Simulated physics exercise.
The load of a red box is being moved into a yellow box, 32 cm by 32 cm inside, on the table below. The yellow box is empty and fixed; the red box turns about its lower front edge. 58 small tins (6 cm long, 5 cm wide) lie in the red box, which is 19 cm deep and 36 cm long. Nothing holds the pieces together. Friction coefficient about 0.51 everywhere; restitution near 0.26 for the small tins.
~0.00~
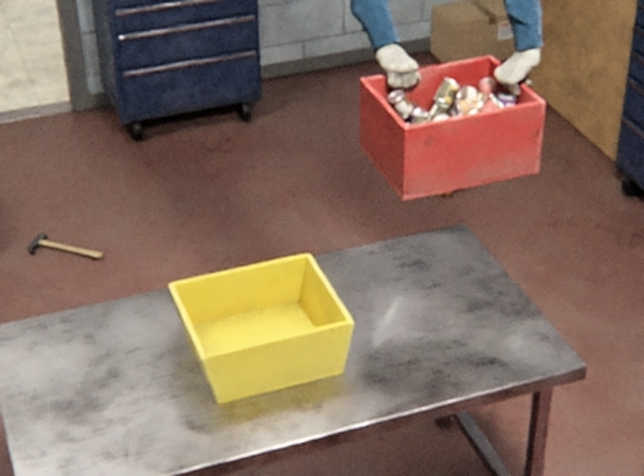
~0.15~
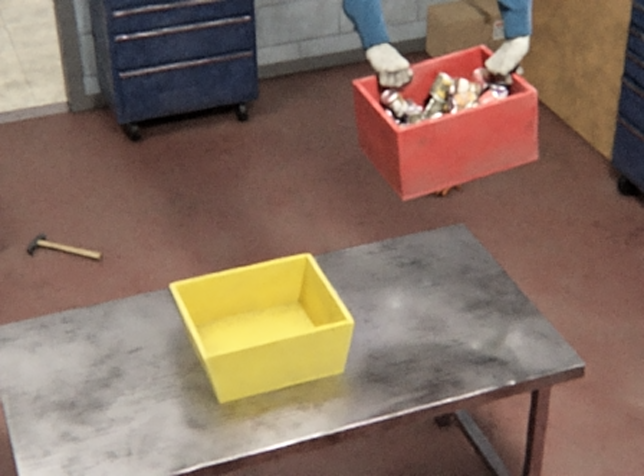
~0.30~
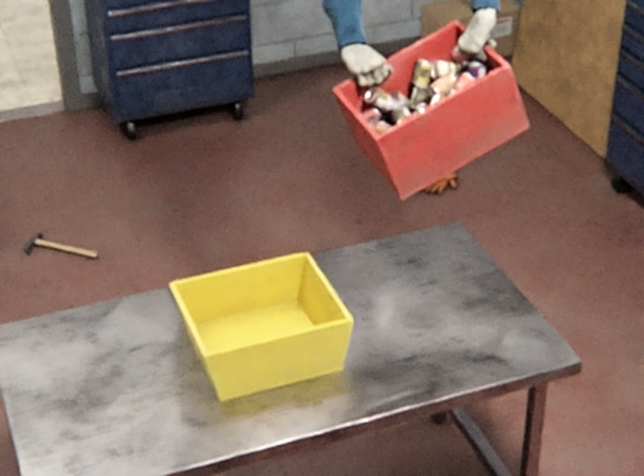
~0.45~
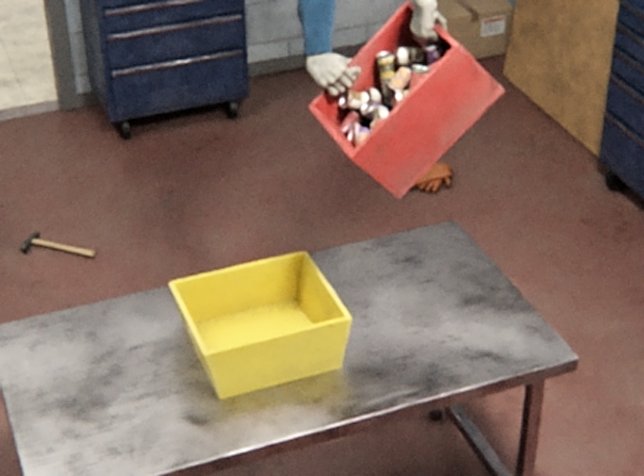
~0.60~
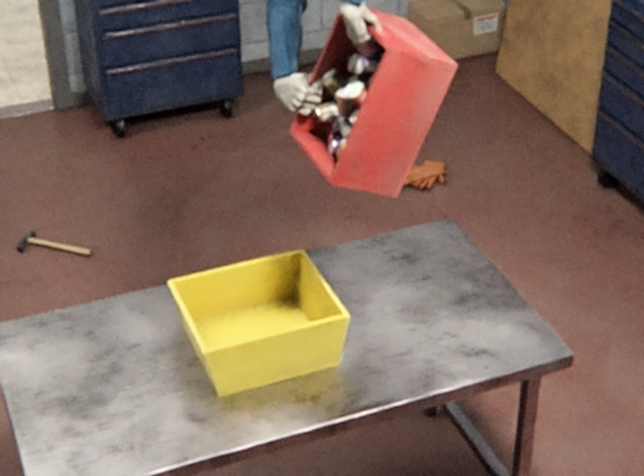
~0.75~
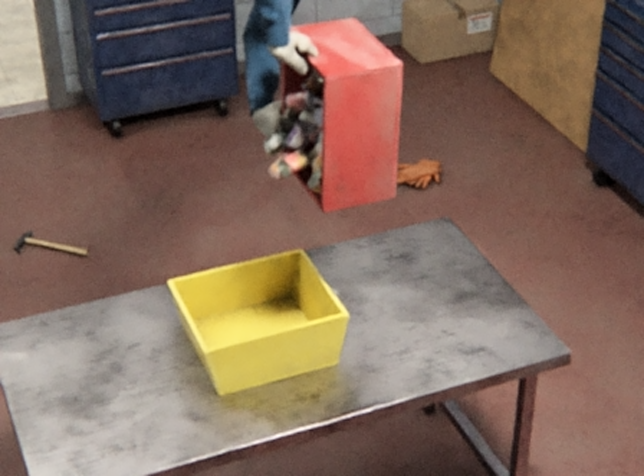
In a workshop, gloved hands hold a red box of small tins above a metal table with an empty yellow box, then move it left and turn it onto its side, the tins bunching at its open mouth.
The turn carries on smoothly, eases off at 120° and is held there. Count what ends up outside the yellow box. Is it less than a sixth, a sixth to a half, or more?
Less than a sixth of the small tins end outside the yellow box.
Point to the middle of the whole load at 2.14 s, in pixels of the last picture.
Around (247, 319).
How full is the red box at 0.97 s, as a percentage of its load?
Roughly 55 per cent is still inside.
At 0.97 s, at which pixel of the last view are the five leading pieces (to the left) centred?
Around (208, 327).
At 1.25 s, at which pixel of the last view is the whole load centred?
Around (257, 311).
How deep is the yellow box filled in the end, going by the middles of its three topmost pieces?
Some 13 cm.
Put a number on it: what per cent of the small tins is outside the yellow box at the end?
About 0 per cent.
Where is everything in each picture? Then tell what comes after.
In the first picture (we follow the rim corner now nearest the camera; the camera moves round a little), red box at (409, 127); yellow box at (206, 356); tilt 0°; nothing out yet.
In the second picture, red box at (401, 129); tilt 6°.
In the third picture, red box at (380, 136); tilt 21°.
In the fourth picture, red box at (353, 153); tilt 42°.
In the fifth picture, red box at (331, 179); tilt 66°.
In the sixth picture, red box at (322, 207); yellow box at (209, 350); tilt 88°; 3 out, the lowest tin at (283, 166).
After 0.97 s, tilt 113°; 33 still in the red box, 4 in the yellow box and 21 in the air.
After 1.25 s, tilt 120°; 10 still in the red box, 40 in the yellow box and 8 in the air.
After 1.64 s, tilt 120°; 55 in the yellow box, 1 outside the yellow box and 2 in the air.
Outcome (at 2.14 s), 57 in the yellow box and 1 outside the yellow box. Asked share, 1 of 58, 2 per cent.
